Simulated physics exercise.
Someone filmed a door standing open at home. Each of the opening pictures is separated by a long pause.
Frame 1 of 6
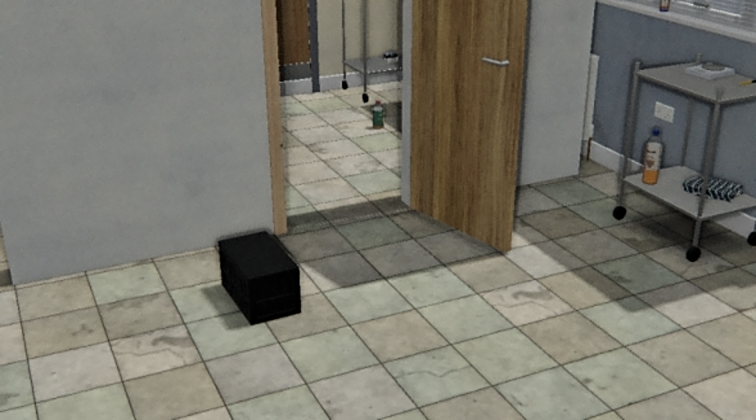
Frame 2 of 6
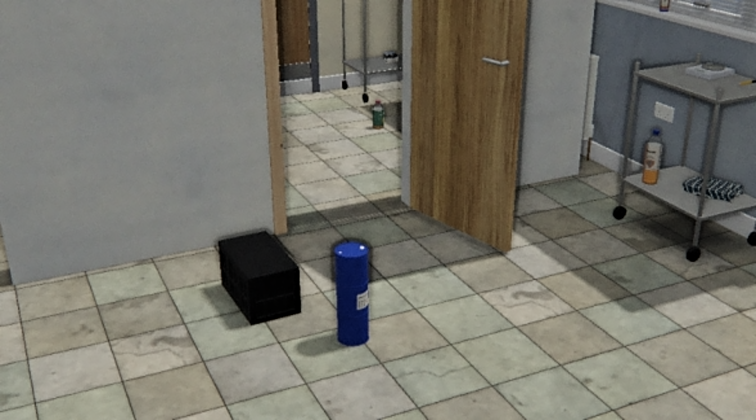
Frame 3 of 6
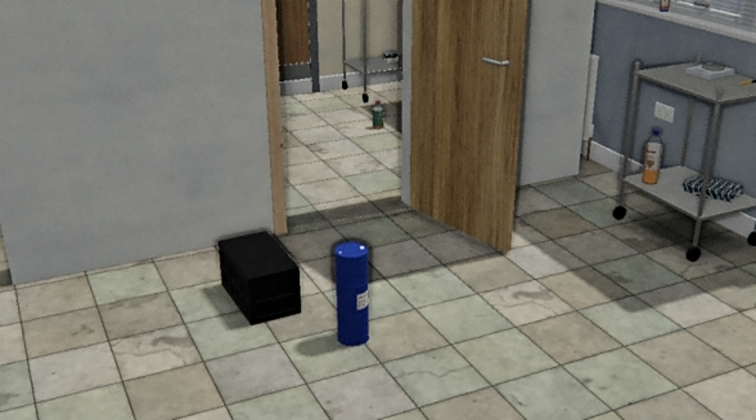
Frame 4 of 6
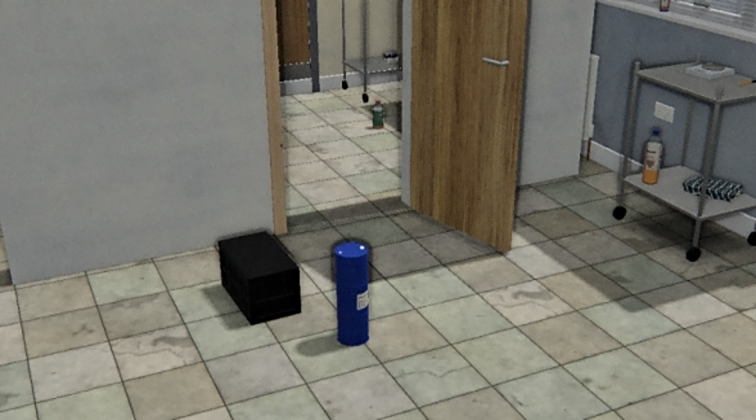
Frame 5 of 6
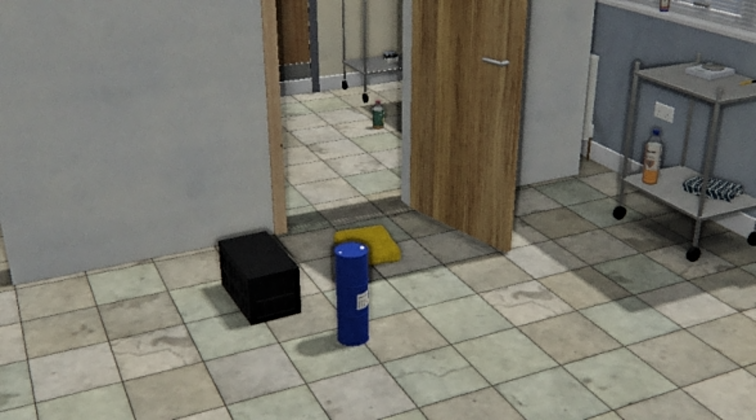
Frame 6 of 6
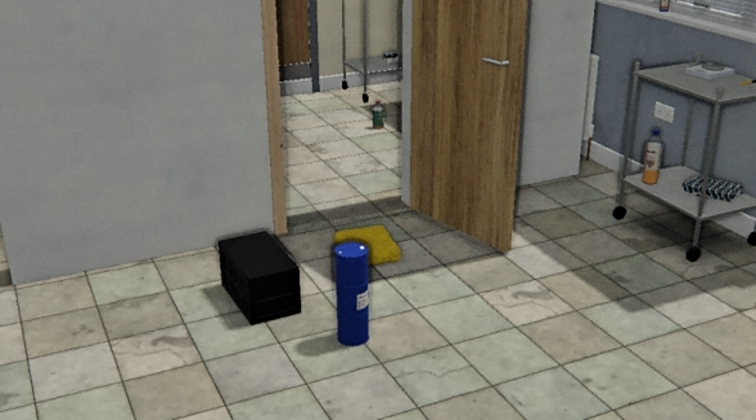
In the video, a wooden door stands wide open and still beside a black crate on a tiled floor. A blue canister appears to the right of the crate, and later a yellow cushion appears behind it near the doorway.
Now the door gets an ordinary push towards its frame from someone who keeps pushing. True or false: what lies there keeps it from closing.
True.
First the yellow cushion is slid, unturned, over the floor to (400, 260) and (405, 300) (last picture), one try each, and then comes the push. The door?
It gets caught first and ends up closed second.
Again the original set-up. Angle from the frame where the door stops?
I'd say it stays open by roughly 20 degrees.
Then, 1.00 s later than the last frame, door 58° open; yellow cushion moved a little near (362, 245).
Then, 1.40 s later than the last frame, door 31° open; yellow cushion moved about its own width near (314, 234).
When it is over, door 21° open; moved from the start, yellow cushion; the other 2 as before. End places, in pixels of the last picture, yellow cushion near (323, 224).
